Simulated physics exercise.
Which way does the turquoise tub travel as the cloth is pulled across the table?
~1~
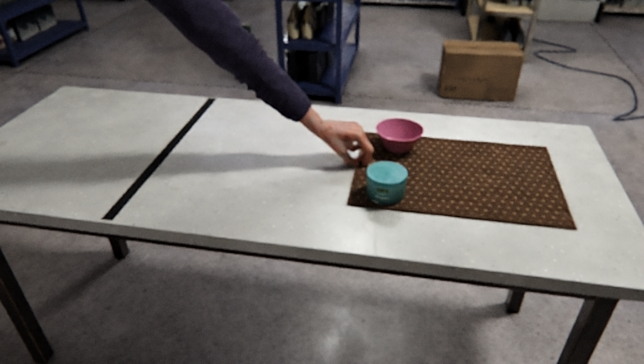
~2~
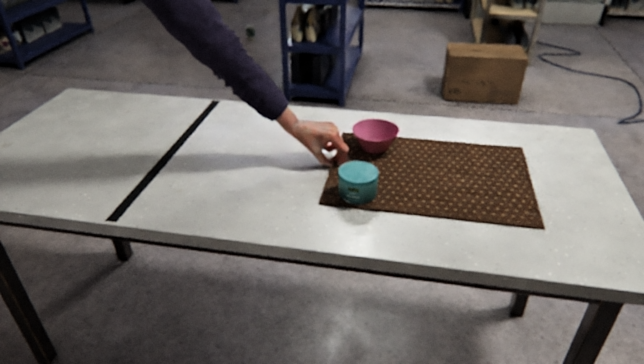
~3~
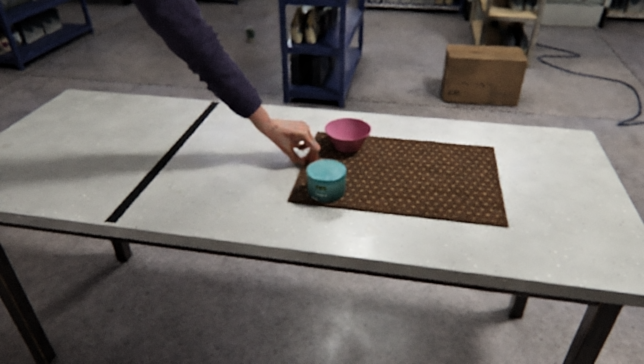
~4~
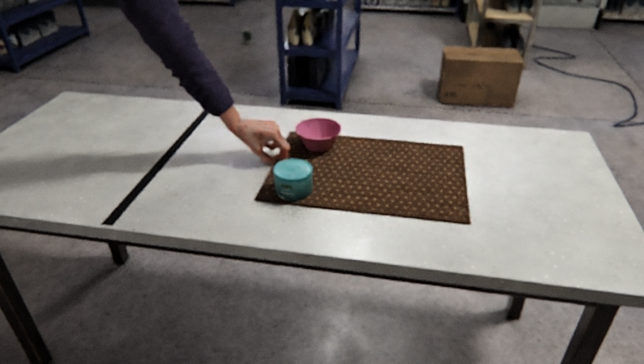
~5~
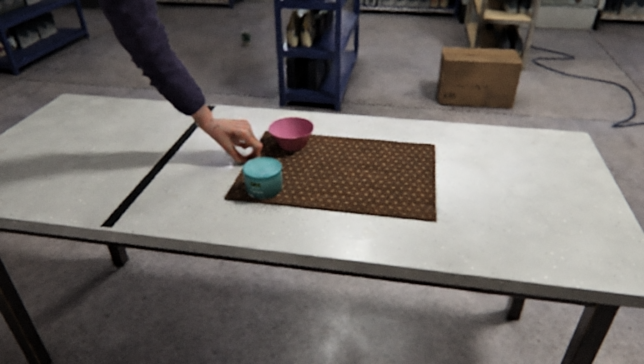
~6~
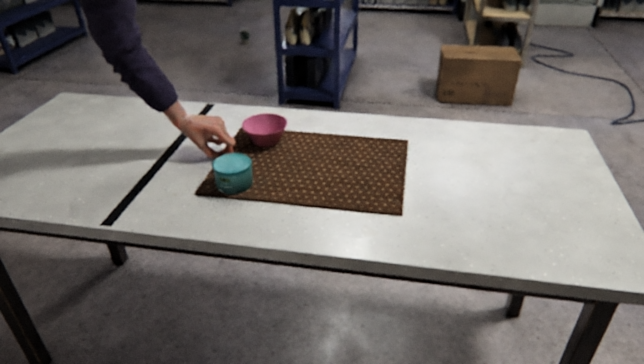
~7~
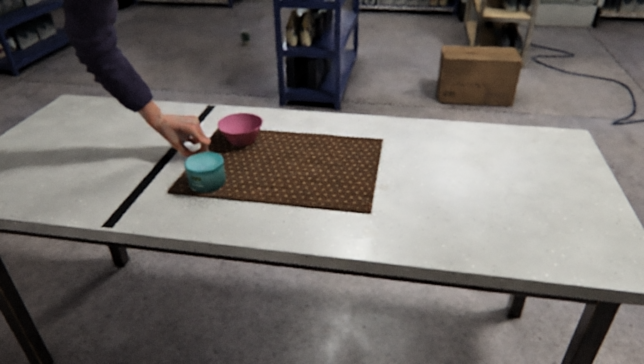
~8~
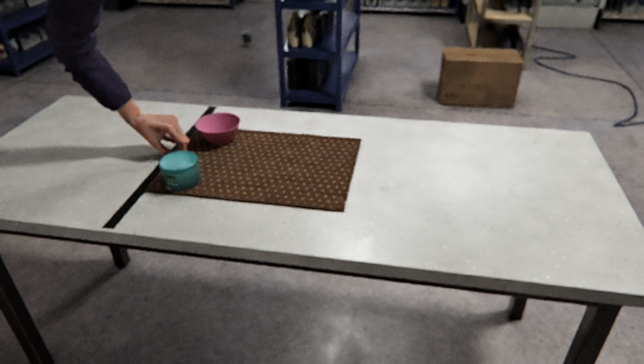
The turquoise tub travels to the left, riding on the cloth toward the strip of tape.
